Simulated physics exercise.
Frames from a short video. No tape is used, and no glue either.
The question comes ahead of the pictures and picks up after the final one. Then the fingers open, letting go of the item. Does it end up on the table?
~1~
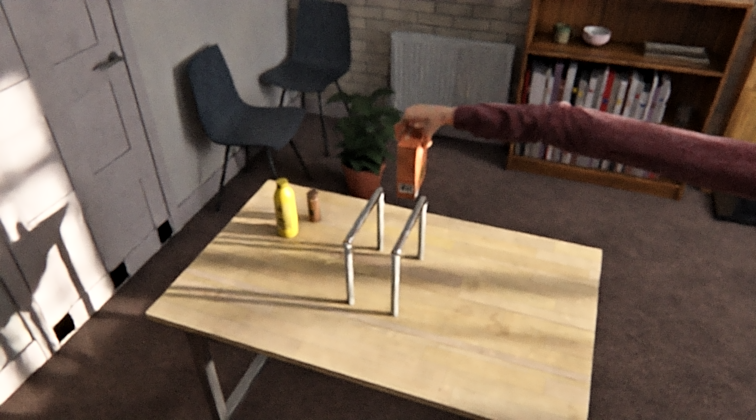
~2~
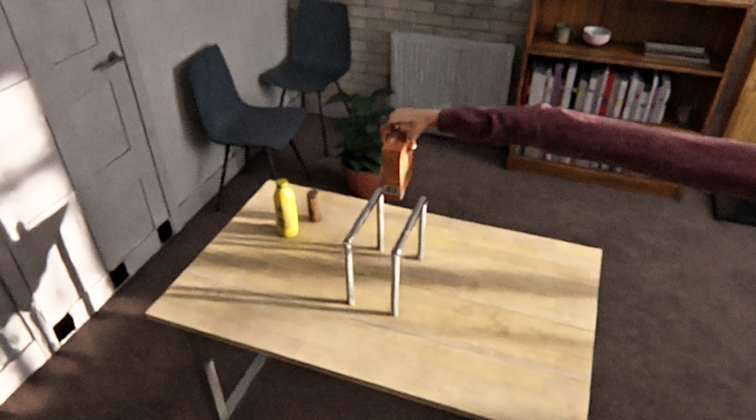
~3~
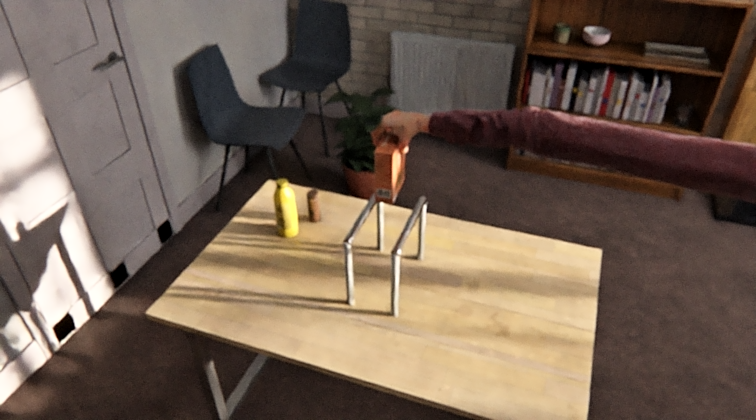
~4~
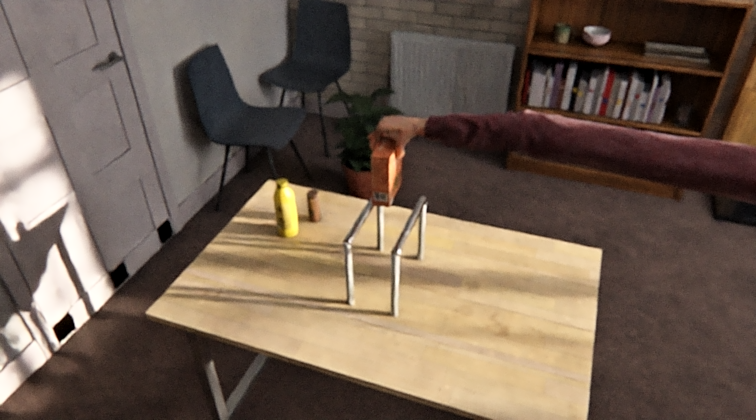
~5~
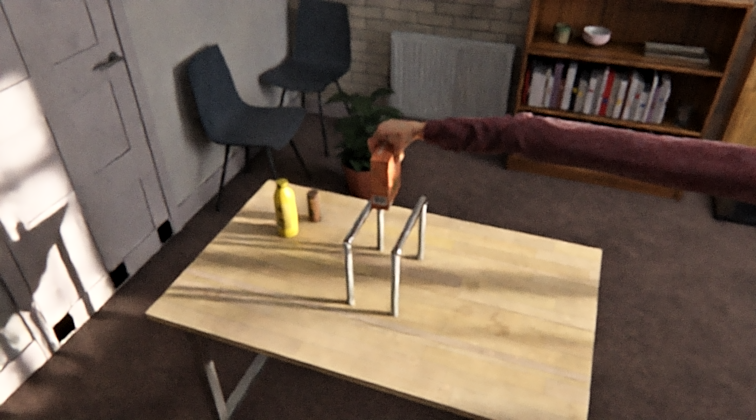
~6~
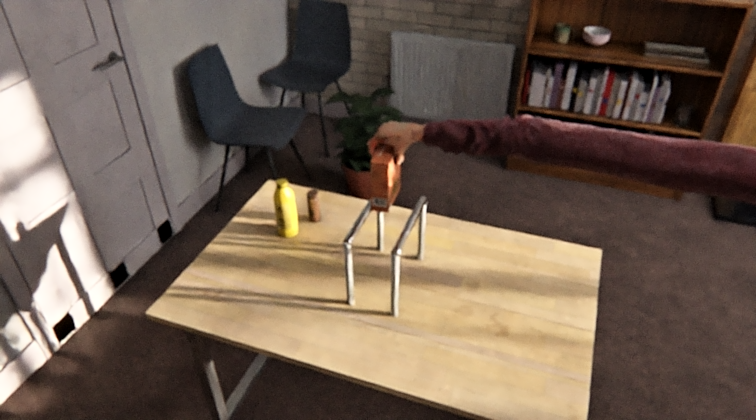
It is let through.
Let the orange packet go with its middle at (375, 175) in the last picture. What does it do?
Well, it simply falls right through.
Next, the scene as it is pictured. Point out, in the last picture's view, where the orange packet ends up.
End point in the final view: About (386, 261).
Then, 0.20 s after the last picture, orange packet slid a little near (386, 190).
Then, 0.30 s after the last picture, orange packet slid about its own width near (386, 233).
Then, 0.40 s after the last picture, orange packet slid well along near (386, 258).
At rest, moved from the start, orange packet; the other 2 in place. Seen from the same camera at the end, orange packet near (386, 261). The packet reaches the table.
